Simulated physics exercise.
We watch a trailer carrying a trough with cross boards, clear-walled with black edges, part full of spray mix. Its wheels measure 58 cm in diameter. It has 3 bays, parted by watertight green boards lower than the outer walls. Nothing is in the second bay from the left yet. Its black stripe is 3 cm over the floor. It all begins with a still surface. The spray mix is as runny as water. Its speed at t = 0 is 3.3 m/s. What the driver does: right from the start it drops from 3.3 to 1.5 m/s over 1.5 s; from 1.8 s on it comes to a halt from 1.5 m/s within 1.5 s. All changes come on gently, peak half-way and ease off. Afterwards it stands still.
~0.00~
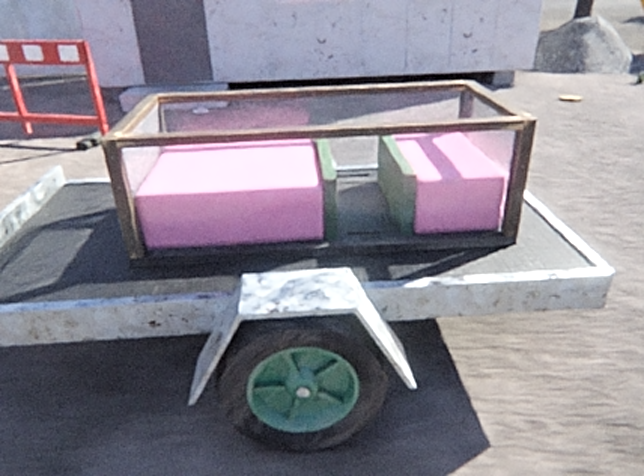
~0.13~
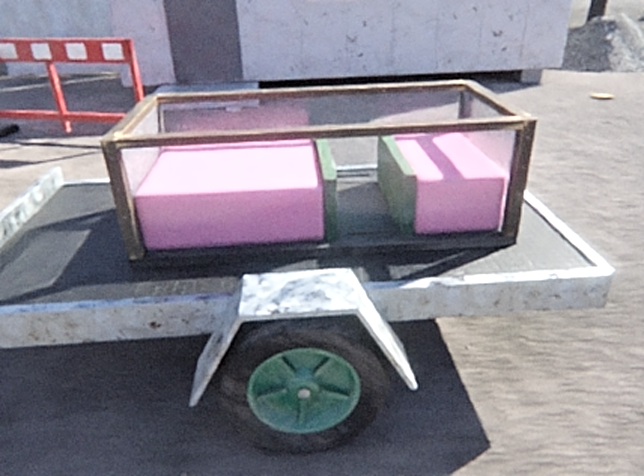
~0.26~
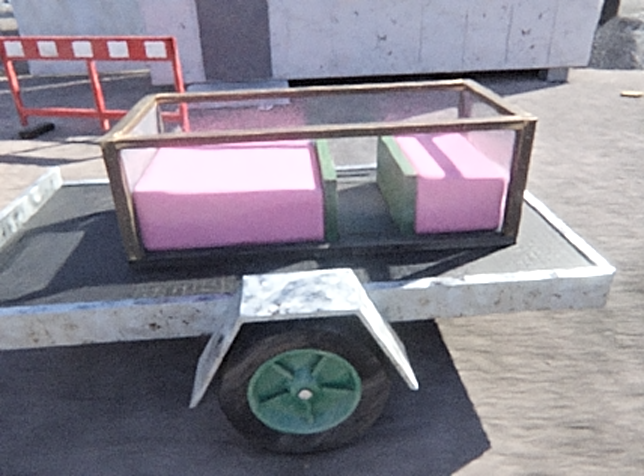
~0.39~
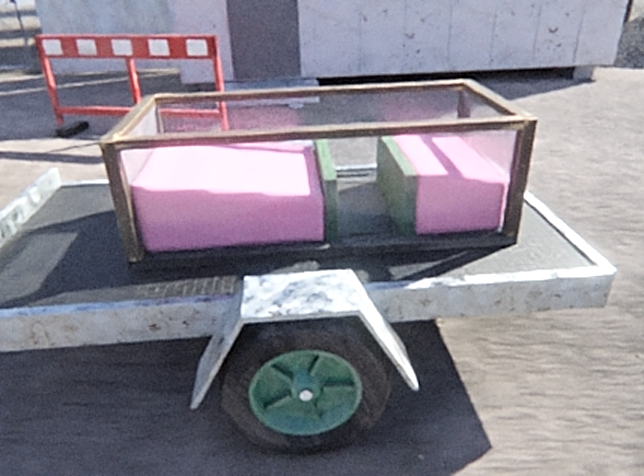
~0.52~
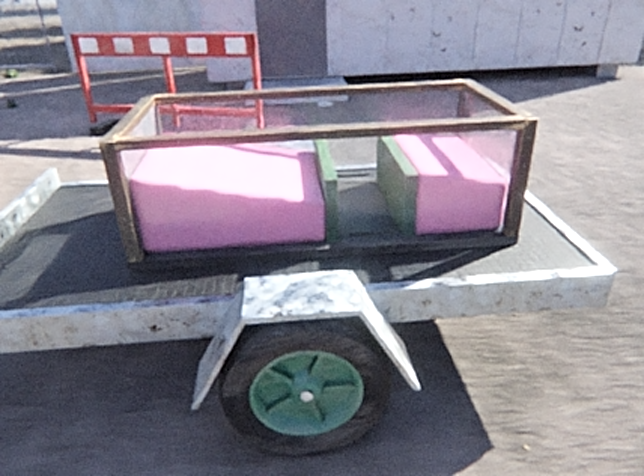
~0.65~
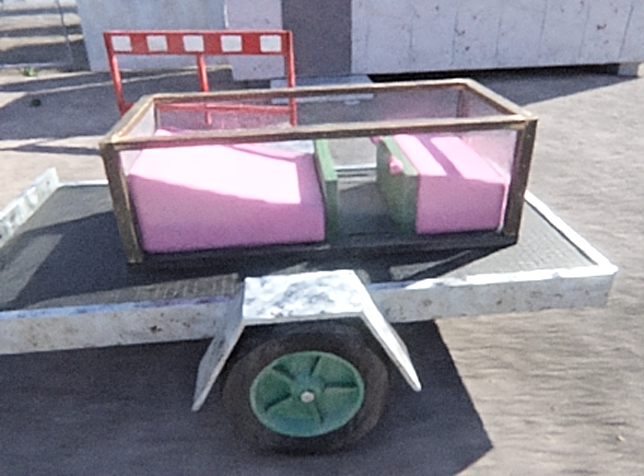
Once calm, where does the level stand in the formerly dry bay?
The empty bay finishes under the mark.
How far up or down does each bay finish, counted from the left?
From the left: 0, 1 up, 1 down.
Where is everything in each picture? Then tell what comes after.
Levels, left to right, (237, 181), dry, (457, 169); board top at (331, 179) and (411, 175); the front is on the left, levels are read along the near wall; a wheel hub at (303, 400), in the first frame.
Levels, left to right, (237, 181), dry, (458, 170), in the second frame.
Levels, left to right, (237, 182), dry, (458, 169), in the third frame.
Levels, left to right, (237, 182), dry, (458, 168), in the fourth frame.
Levels, left to right, (237, 184), dry, (458, 170), in the fifth frame.
Levels, left to right, (238, 186), barely wet, (458, 170); a wheel hub at (308, 404), in the sixth frame.
Then, 1.45 s in, the bays hold 24, 1, 23 cm, left to right.
Then, 2.55 s in, the bays hold 24, 1, 23 cm, left to right.
Then, 3.85 s in, the bays hold 24, 1, 23 cm, left to right.
Then, 6.28 s in, the bays hold 24, 1, 23 cm, left to right.
